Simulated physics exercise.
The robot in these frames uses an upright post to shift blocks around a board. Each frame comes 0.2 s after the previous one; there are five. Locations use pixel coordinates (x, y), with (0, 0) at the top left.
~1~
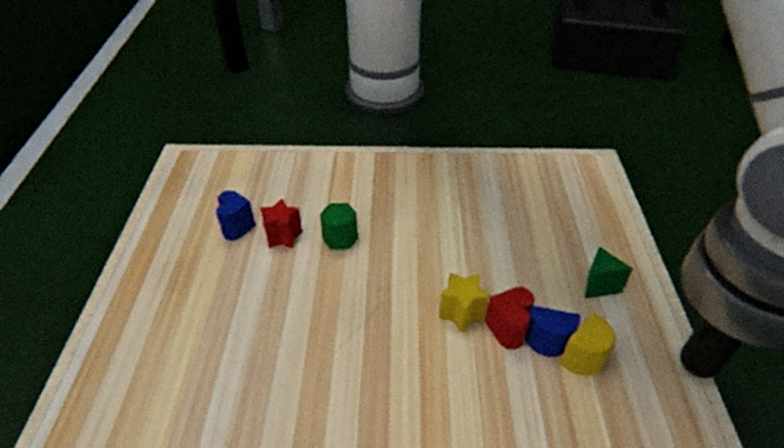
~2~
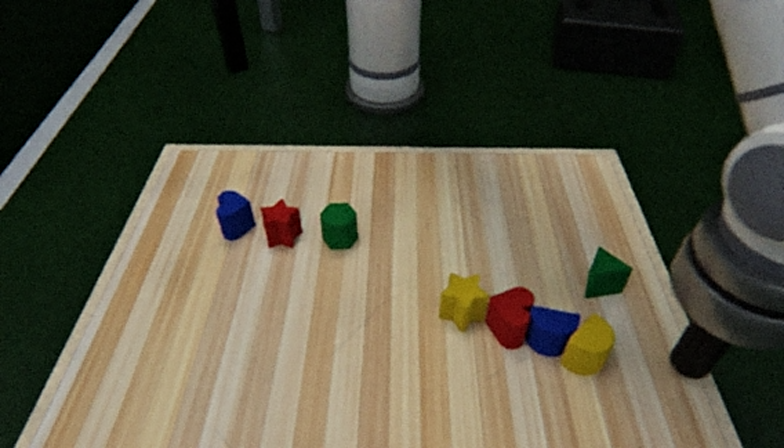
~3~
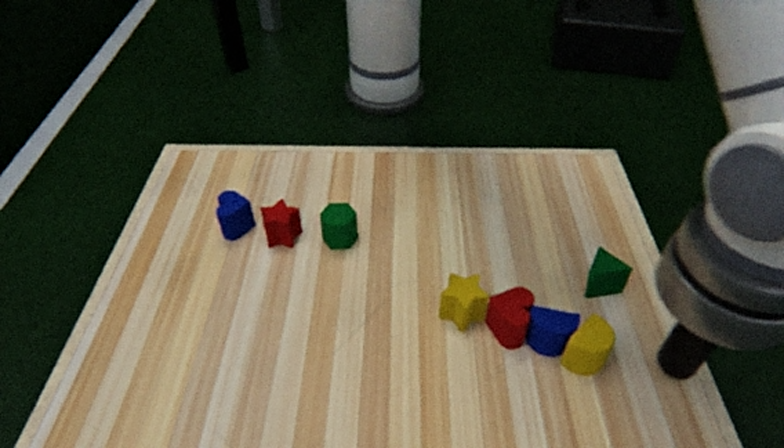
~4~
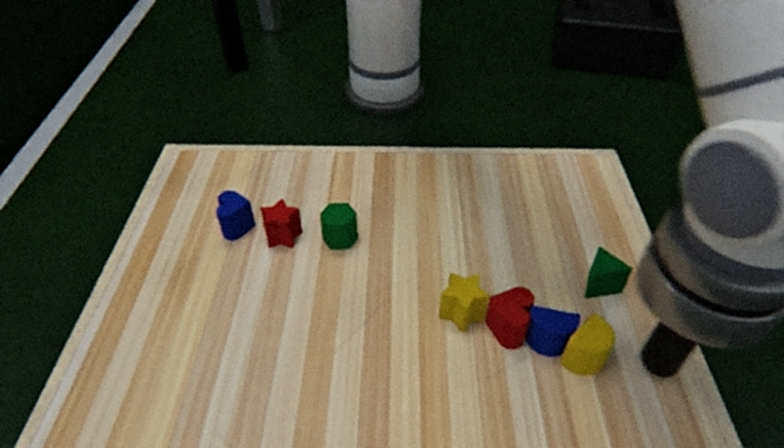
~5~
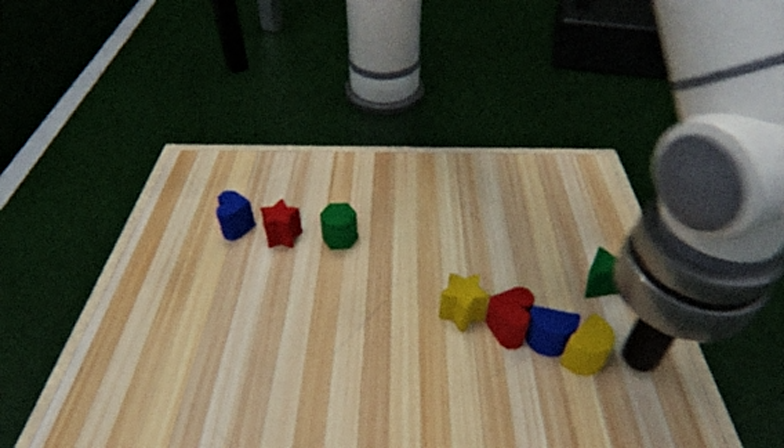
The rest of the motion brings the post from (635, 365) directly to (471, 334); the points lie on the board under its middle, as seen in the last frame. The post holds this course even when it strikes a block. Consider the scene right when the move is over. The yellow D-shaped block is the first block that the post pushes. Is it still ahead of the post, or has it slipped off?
Still in front.
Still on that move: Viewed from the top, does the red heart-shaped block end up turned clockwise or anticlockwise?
Seen from above, clockwise.
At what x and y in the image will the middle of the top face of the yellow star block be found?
Its top centre is at about (368, 236).
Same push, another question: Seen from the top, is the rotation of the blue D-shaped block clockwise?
I believe so.
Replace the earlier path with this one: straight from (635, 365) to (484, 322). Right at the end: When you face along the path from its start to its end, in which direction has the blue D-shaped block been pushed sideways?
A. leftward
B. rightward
Answer: A.
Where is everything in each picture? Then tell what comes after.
The first picture shows post's lower end at (698, 363); yellow star block at (465, 288); red heart-shaped block at (515, 304); blue D-shaped block at (556, 319); yellow D-shaped block at (595, 334).
The second picture shows post at (688, 364); blocks still.
The third picture shows post at (675, 364); blocks still.
The fourth picture shows post at (659, 362); blocks still.
The fifth picture shows post at (640, 357); yellow star block at (465, 288); red heart-shaped block at (515, 304); blue D-shaped block at (556, 319); yellow D-shaped block at (595, 334).
What follows on the original path. One third of the way, post at (582, 346); yellow star block at (439, 277), turned 25° anticlockwise; red heart-shaped block at (478, 291); blue D-shaped block at (512, 312), turned 15° clockwise; yellow D-shaped block at (549, 329), turned 15° anticlockwise.
Two thirds of the way, post at (526, 336); yellow star block at (400, 258), turned 35° anticlockwise; red heart-shaped block at (433, 273), turned 20° clockwise; blue D-shaped block at (460, 296), turned 25° clockwise; yellow D-shaped block at (492, 317).
At the end, post at (472, 327); yellow star block at (368, 236), turned 25° anticlockwise; red heart-shaped block at (395, 254), turned 35° clockwise; blue D-shaped block at (413, 280), turned 35° clockwise; yellow D-shaped block at (437, 305).
